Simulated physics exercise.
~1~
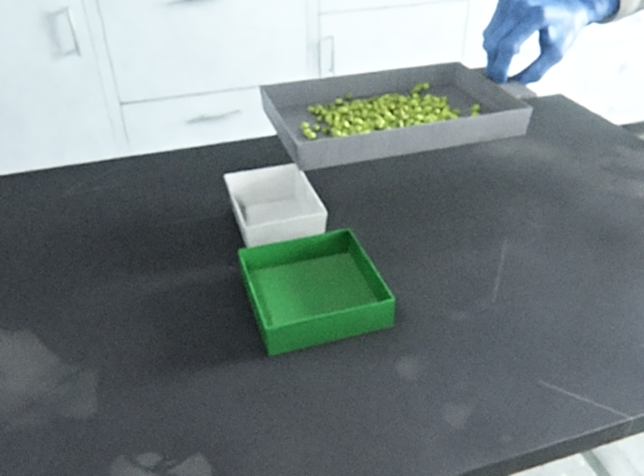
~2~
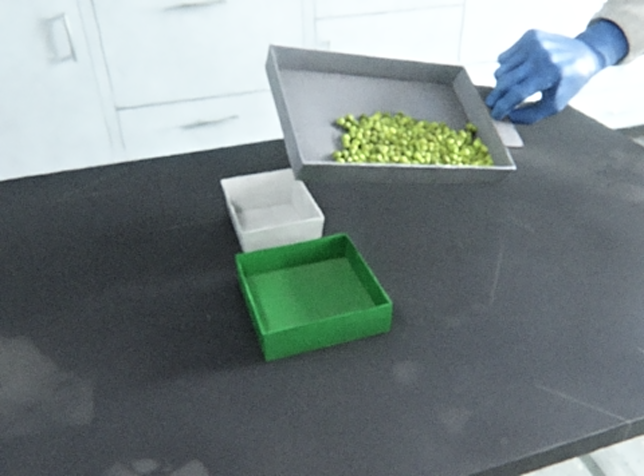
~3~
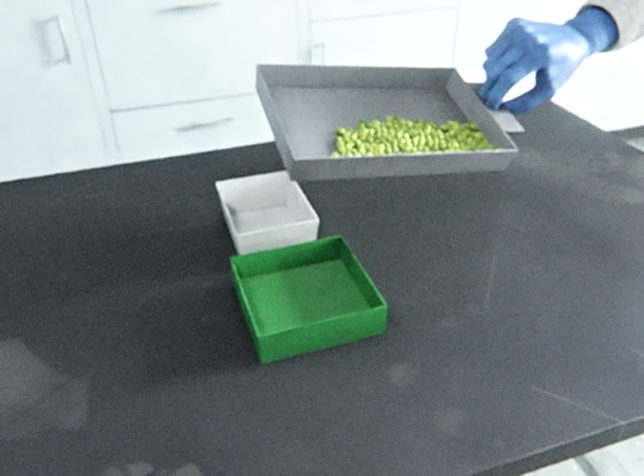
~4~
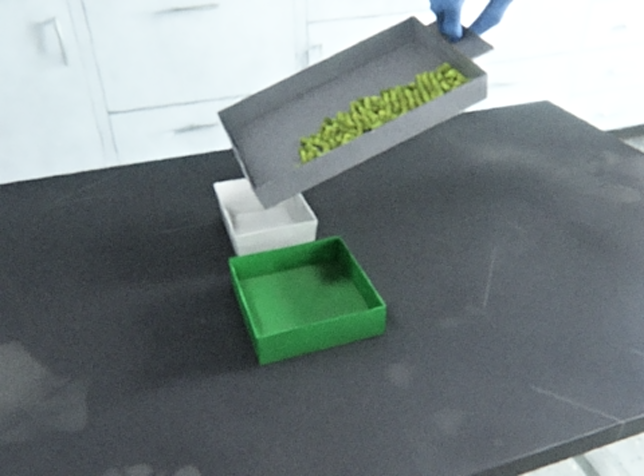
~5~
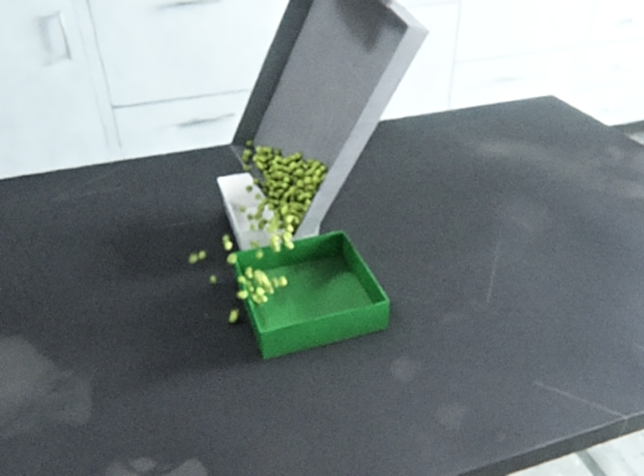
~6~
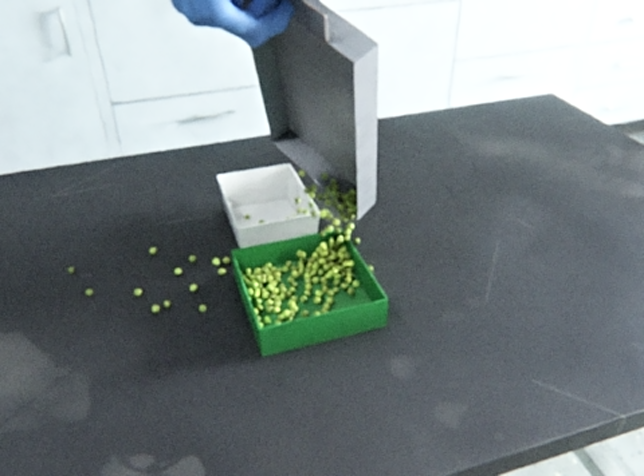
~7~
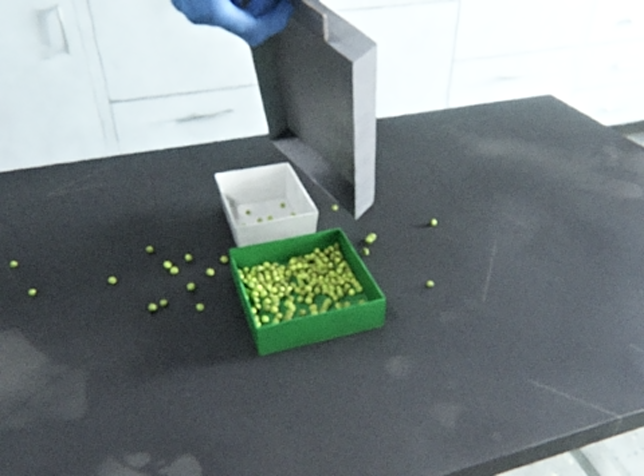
Green dried peas pouring from a grey tray tilted by a gloved hand, mostly filling a green tin, some scattering across the table.
